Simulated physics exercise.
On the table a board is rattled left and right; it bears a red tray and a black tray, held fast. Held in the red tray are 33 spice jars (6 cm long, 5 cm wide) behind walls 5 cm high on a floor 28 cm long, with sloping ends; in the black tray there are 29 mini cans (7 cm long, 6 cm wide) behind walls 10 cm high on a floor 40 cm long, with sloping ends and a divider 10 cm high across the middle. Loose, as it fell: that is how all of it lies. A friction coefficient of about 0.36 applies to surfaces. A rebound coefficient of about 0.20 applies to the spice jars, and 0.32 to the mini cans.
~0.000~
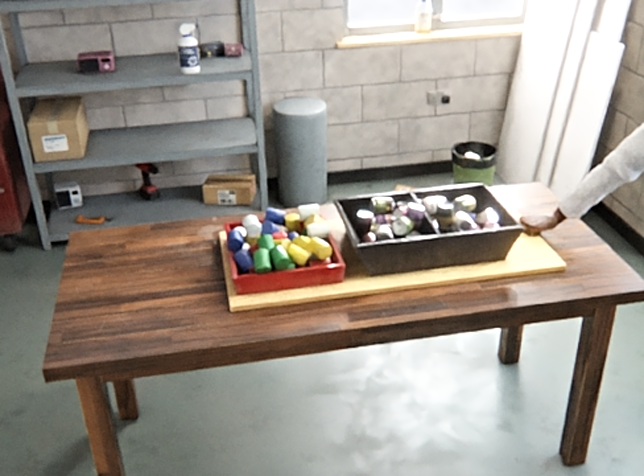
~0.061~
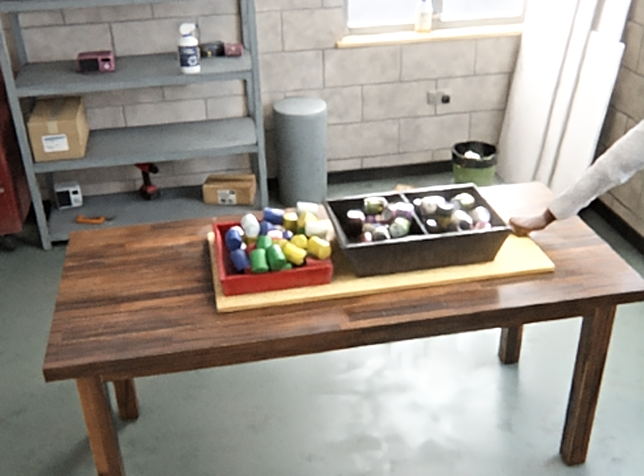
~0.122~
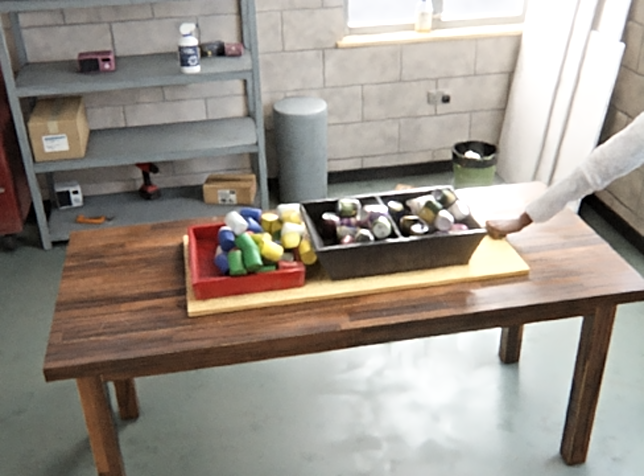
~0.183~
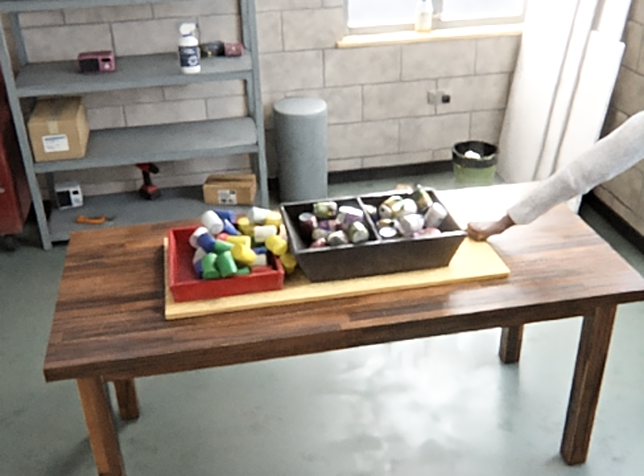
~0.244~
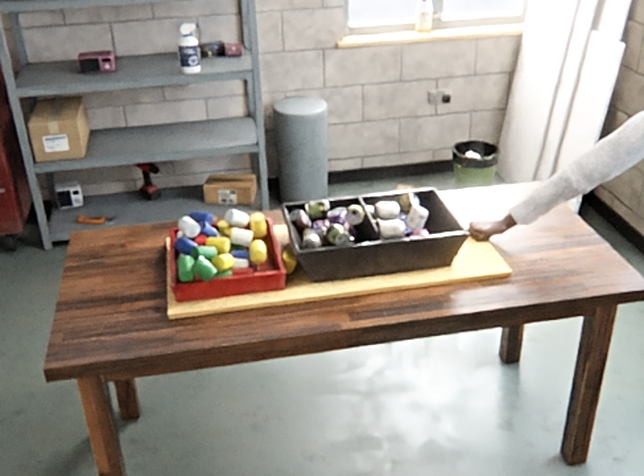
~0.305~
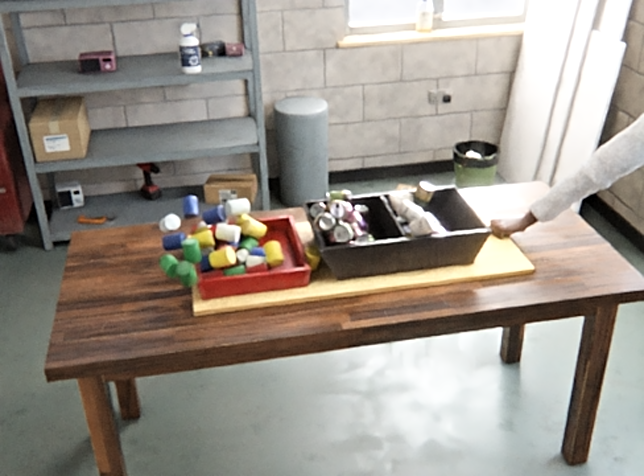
A hand at the right edge of a yellow board slides it left across a brown wooden table, then back to the right, in a workshop seen from slightly above by a still camera. The board bears a red tray of colourful jars on the left and a divided black tray of small cans, with grey shelves behind. The contents shift and tumble, jars finally bunching up over the red tray's left end.
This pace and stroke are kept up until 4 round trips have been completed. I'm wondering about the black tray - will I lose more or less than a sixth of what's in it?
You will lose more than a sixth.
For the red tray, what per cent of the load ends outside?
For the red tray, roughly 70 percent.
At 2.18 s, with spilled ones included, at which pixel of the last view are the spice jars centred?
Close to (216, 272).
After 0.60 s, the red tray is down by 12 of 33 and the black tray is down by 1 of 29.
After 0.98 s, the red tray is down by 16 of 33 and the black tray is down by 3 of 29.
After 1.50 s, the red tray is down by 22 of 33 and the black tray is down by 7 of 29.
Final count (at 2.18 s), the red tray is down by 23 of 33 and the black tray is down by 10 of 29. Asked share, 10 of 29, 34 per cent.
